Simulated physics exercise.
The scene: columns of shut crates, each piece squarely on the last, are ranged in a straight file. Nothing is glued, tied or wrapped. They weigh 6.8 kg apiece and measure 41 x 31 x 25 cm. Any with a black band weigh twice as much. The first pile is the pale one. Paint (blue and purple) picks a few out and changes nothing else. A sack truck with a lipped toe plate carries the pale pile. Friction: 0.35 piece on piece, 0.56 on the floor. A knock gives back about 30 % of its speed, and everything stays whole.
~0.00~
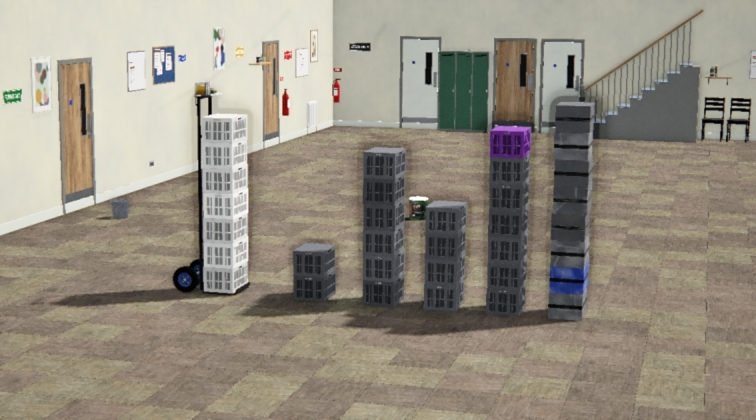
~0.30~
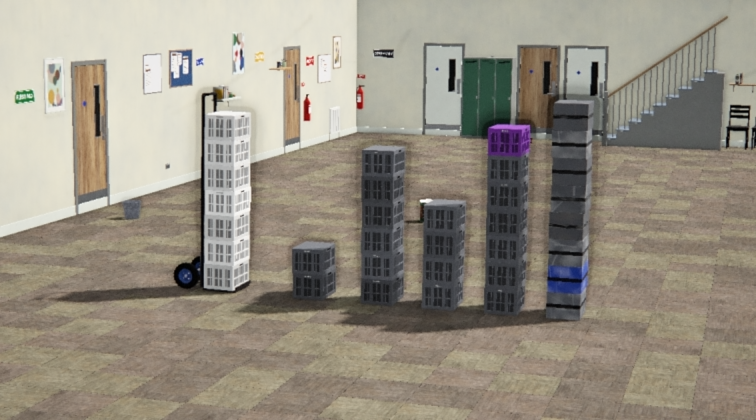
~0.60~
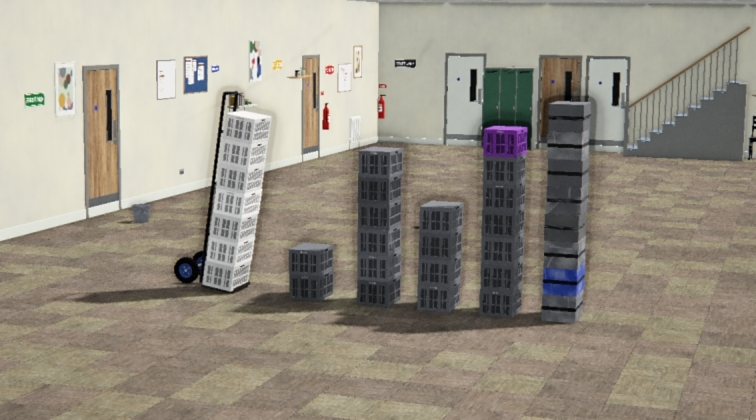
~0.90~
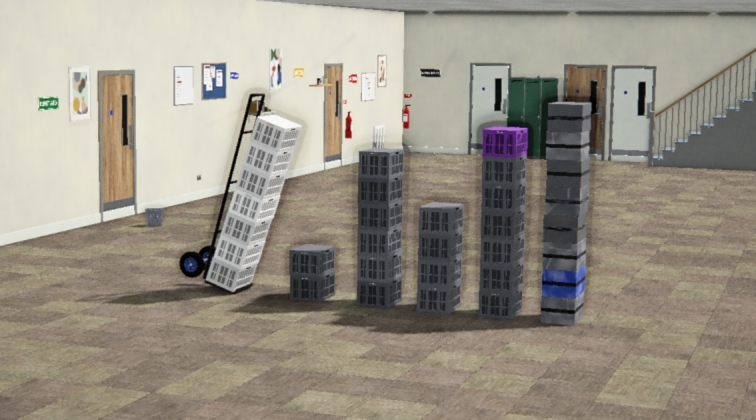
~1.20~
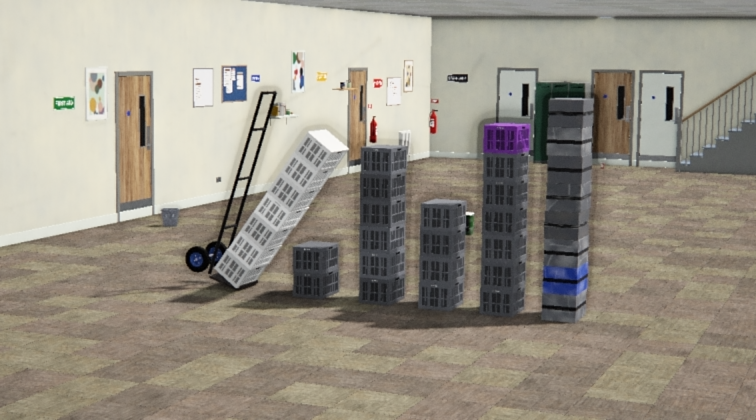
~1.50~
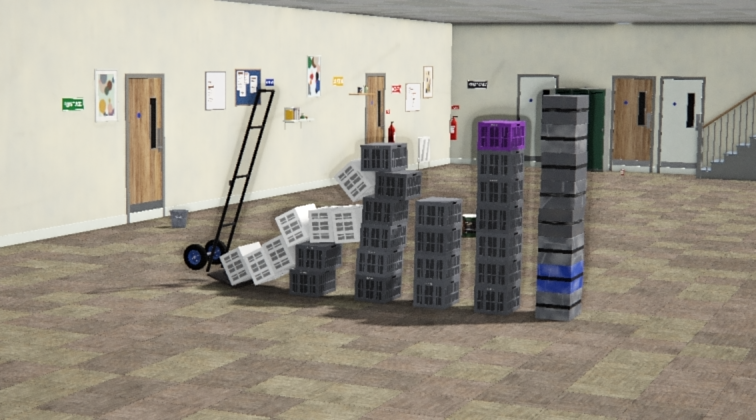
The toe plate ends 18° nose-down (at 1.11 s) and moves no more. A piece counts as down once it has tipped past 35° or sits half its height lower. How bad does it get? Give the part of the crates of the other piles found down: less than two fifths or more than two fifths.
It comes to fewer than two in five.
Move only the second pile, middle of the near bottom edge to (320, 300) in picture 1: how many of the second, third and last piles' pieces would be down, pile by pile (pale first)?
In that case second 0, third 1, last 0.
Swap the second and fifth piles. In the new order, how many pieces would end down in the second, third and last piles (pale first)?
In that case second 7, third 6, last 7.
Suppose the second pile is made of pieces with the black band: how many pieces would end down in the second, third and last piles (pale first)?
Then second 0, third 2, last 0.
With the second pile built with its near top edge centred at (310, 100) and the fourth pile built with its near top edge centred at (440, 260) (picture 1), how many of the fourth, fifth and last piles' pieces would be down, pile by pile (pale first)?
Then fourth 1, fifth 7, last 8.
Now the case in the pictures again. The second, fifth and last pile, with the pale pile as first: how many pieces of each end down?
By pile: Second 0, fifth 0, last 0.
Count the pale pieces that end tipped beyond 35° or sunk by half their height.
7 of them.
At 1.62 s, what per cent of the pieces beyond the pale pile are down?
By then 0 per cent.
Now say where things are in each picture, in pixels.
In the first frame (each place is the centre of the face we see best; the camera moves round a little), truck frame (199, 137) 0° forward; blue crate (567, 281); purple crate (507, 144); the others all in place.
In the second frame, truck frame (203, 134) 1° forward; blue crate (564, 280).
In the third frame, truck frame (220, 132) 8° forward, top of the pale pile leaning 9°; blue crate (560, 282); the others all in place.
In the fourth frame, truck frame (242, 133) 16° forward, top of the pale pile leaning 19°; blue crate (559, 284); the others all in place.
In the fifth frame, truck frame (251, 130) 18° forward, top of the pale pile leaning 36°; blue crate (560, 281); the others all in place.
In the sixth frame, truck frame (249, 128) 18° forward, top of the pale pile leaning 48°; purple crate (494, 137); blue crate (554, 279); 5 have shifted.
By 1.62 s, 7 of the pale pile down; none of the 27 other crates down, 7 disturbed.
By 2.06 s, 7 of the pale pile down; 1 of the 27 other crates down.
When it is over (3.0 s), 7 of the pale pile down; 3 of the 27 other crates down; purple crate moved 7 cm; blue crate unmoved. That is 11 per cent. In pixels of the last frame, middles, purple crate near (509, 135), blue crate near (560, 275).
